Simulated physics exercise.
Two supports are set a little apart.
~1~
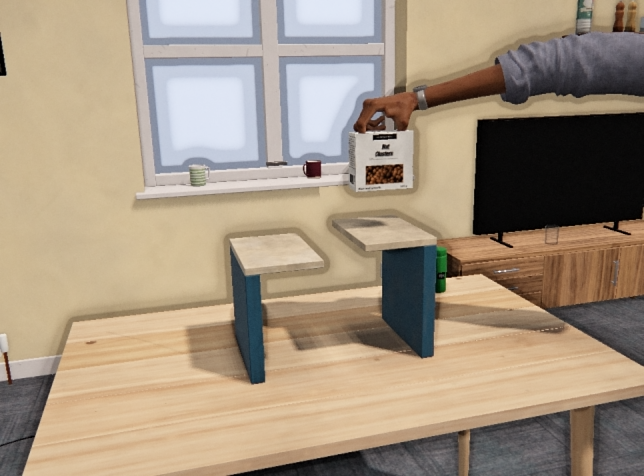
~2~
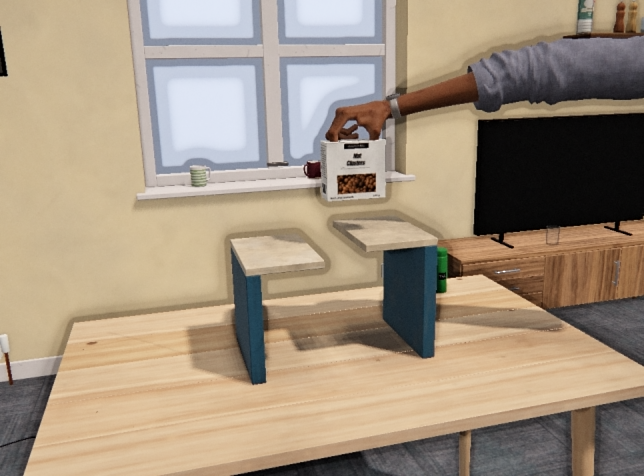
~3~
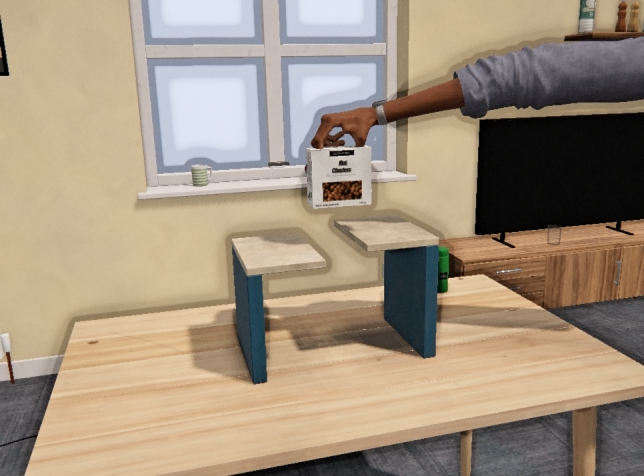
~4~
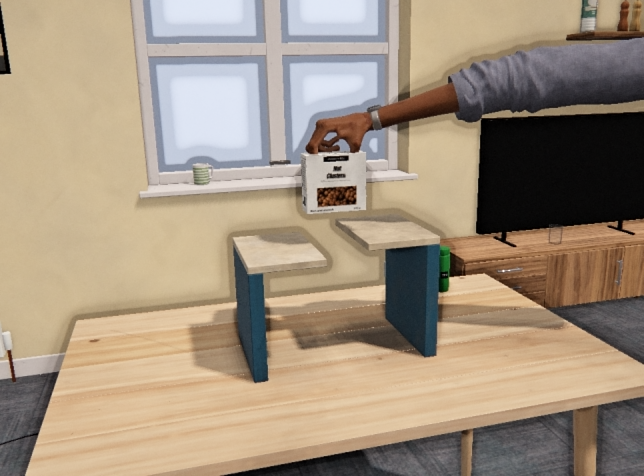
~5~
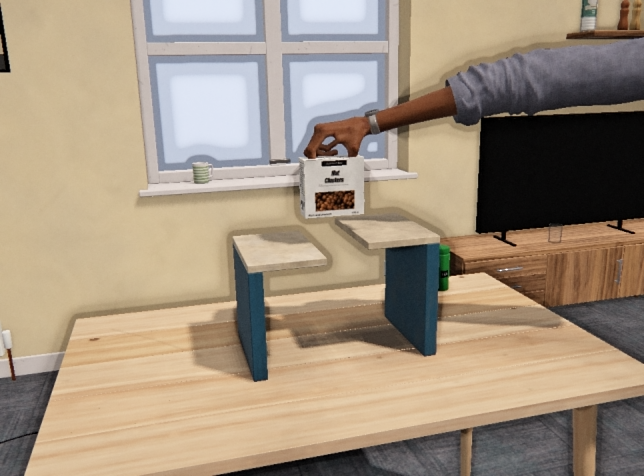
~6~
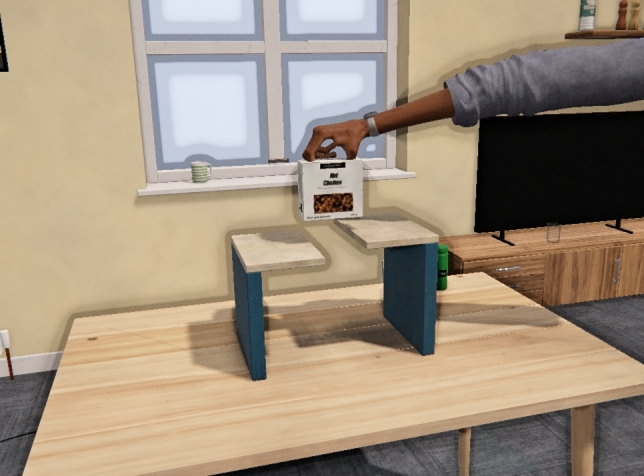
A hand carrying a white packet leftward and slightly down, then holding it still above the gap between two supports.
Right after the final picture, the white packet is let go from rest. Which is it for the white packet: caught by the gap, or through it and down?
The white packet is caught by the gap.
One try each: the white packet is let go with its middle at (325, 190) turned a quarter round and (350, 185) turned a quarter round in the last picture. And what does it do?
In the first case it falls clear through; in the second it gets held up.
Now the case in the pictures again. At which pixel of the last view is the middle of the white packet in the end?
It winds up at roughly (322, 208).
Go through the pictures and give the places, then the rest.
The first frame shows being brought over the gap; white packet (381, 160); green shaker (438, 270).
The second frame shows being brought over the gap; white packet (353, 169); green shaker (439, 270).
The third frame shows being brought over the gap; white packet (339, 176); green shaker (440, 270).
The fourth frame shows being brought over the gap; white packet (333, 182); green shaker (441, 269).
The fifth frame shows being brought over the gap; white packet (332, 186); green shaker (441, 268).
The sixth frame shows held still over the gap; white packet (330, 188); green shaker (440, 267).
Then, 0.20 s on from there, white packet turned 8° from how it was put near (329, 203).
Then, 0.30 s on from there, white packet turned 14° from how it was put near (324, 206).
Then, 0.40 s on from there, white packet turned 12° from how it was put near (322, 208).
In the end, moved from the start, white packet; green shaker unmoved. At the end, from the last picture's camera, white packet near (322, 208). The packet is caught.
